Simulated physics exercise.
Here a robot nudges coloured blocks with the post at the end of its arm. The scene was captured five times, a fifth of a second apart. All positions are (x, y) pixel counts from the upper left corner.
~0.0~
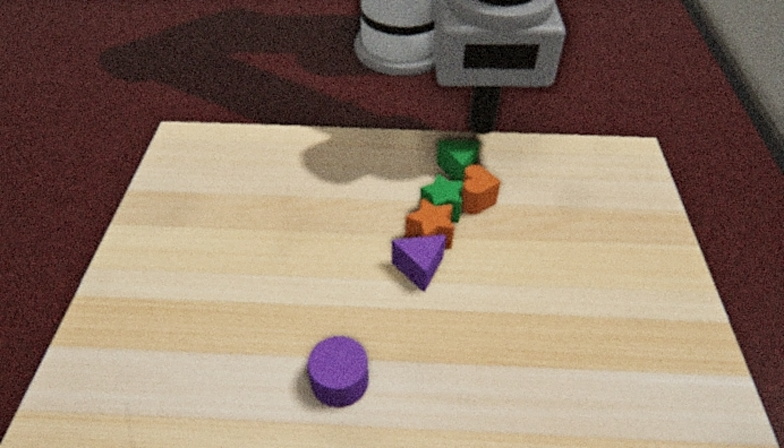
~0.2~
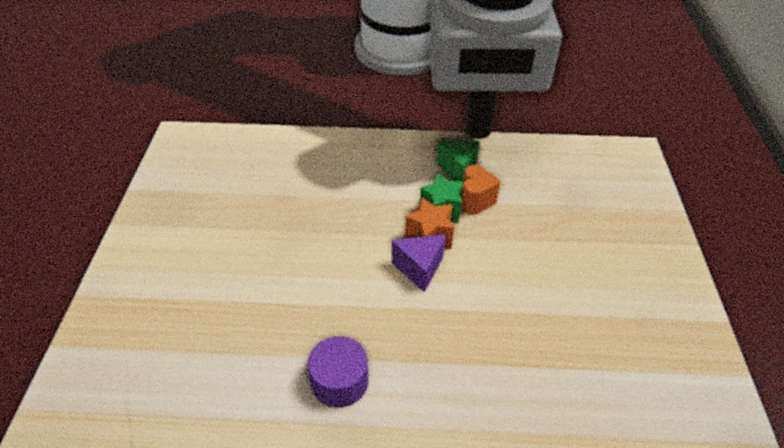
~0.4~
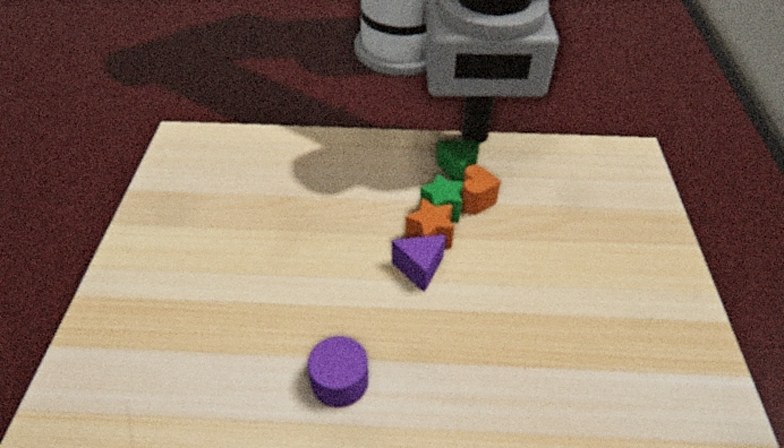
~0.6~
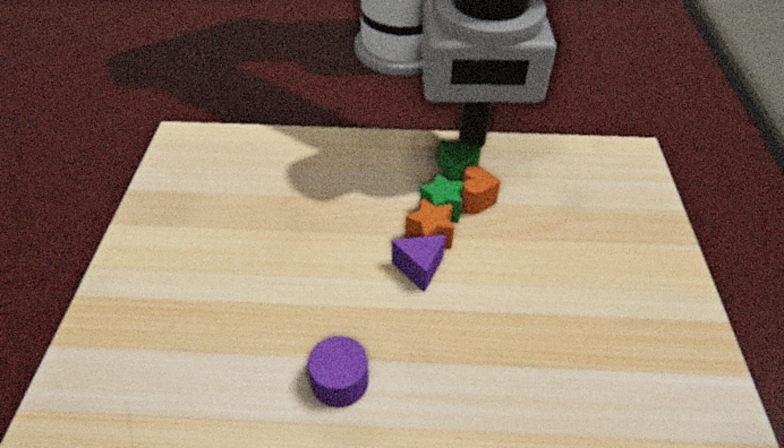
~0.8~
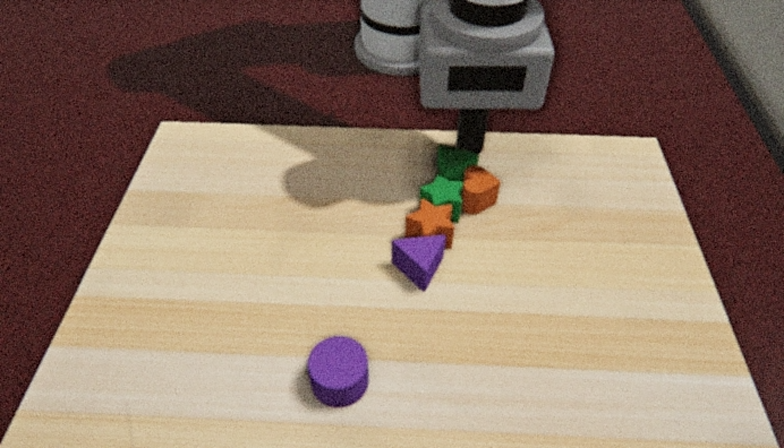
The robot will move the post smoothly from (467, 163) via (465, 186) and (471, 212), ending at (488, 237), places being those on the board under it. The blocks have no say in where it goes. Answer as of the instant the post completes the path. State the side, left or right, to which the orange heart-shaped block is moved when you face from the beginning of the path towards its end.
Leftward.
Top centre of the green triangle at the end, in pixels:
I think it will end close to (438, 172).
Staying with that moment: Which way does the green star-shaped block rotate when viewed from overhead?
It spins against the clock.
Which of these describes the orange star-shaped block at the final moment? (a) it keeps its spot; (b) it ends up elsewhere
(b)
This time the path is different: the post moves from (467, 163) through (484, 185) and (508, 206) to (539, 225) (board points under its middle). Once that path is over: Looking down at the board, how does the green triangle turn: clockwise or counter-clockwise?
I'd predict that, seen from above, the green triangle rotates clockwise.
The first path, step by step. One third of the way, post (467, 172); orange star-shaped block (430, 220); green star-shaped block (434, 193), turned 30° anticlockwise; green triangle (441, 171), turned 40° clockwise; orange heart-shaped block (481, 190), turned 40° anticlockwise.
Two thirds of the way, post (474, 196); orange star-shaped block (427, 223); green star-shaped block (429, 196), turned 35° anticlockwise; green triangle (438, 172), turned 60° clockwise; orange heart-shaped block (495, 209), turned 70° anticlockwise.
At the end, post (491, 222); orange star-shaped block (427, 223); green star-shaped block (429, 196), turned 35° anticlockwise; green triangle (438, 172), turned 60° clockwise; orange heart-shaped block (519, 232), turned 100° anticlockwise.
